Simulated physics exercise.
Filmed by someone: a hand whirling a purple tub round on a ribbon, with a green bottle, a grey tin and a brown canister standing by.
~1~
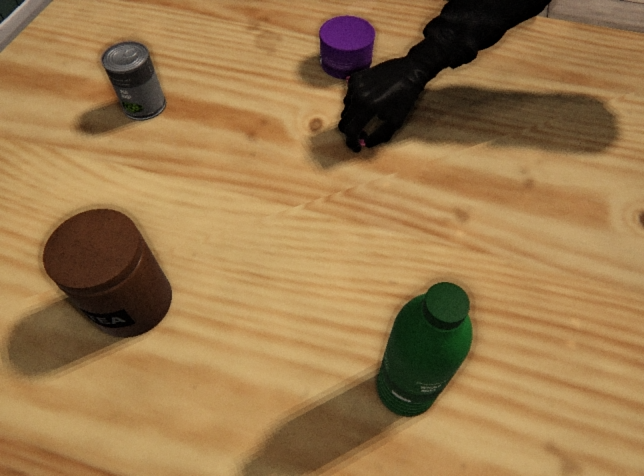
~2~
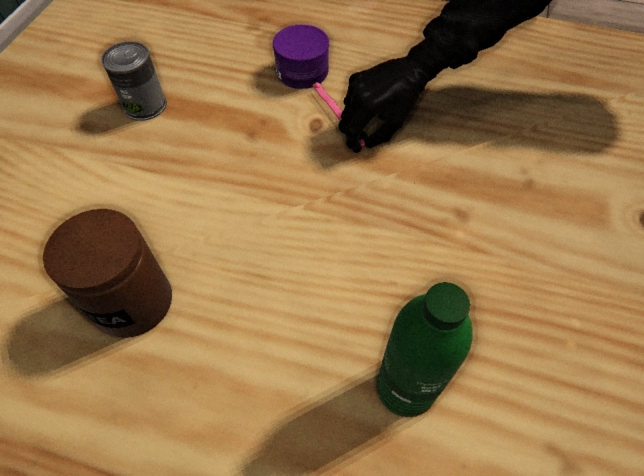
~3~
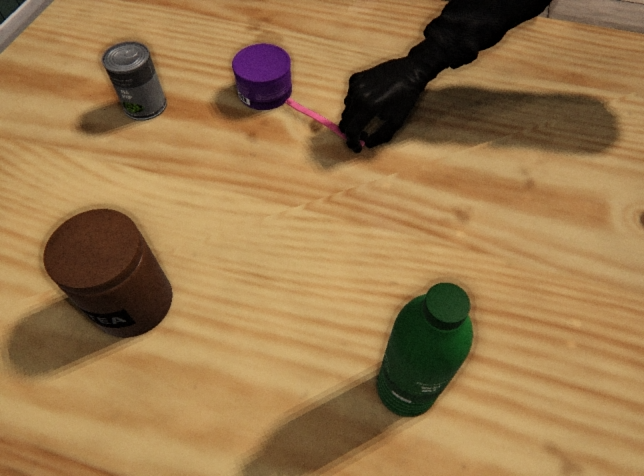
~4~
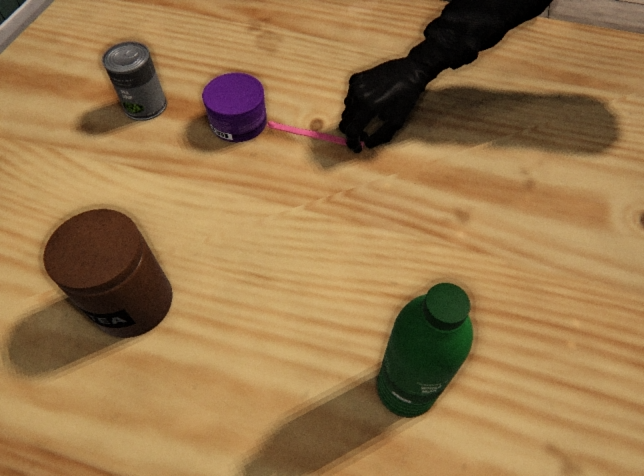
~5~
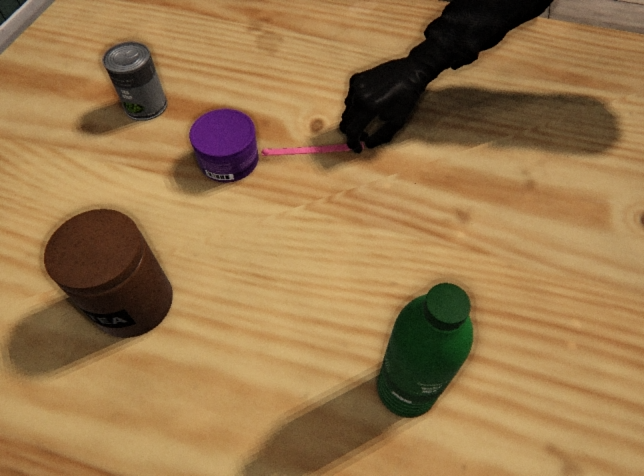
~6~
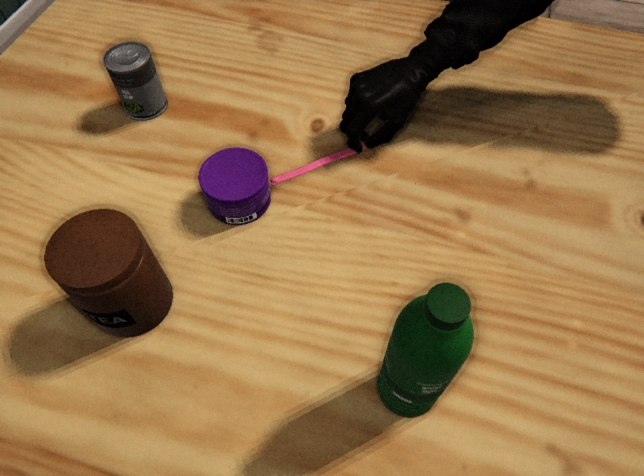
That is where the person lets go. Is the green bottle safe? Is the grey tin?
Outcome: The green bottle takes the knock and the grey tin stays untouched.
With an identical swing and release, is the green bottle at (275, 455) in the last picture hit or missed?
Placed so, it is missed.
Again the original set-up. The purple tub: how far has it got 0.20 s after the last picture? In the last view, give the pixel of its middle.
At about (365, 357).
Then, 0.08 s on from there, tub near (298, 267).
Then, 0.20 s on from there, tub near (364, 357); green bottle pushed aside.
In the end, tub near (365, 366); green bottle knocked over. The green bottle is struck and the grey tin remains clear.
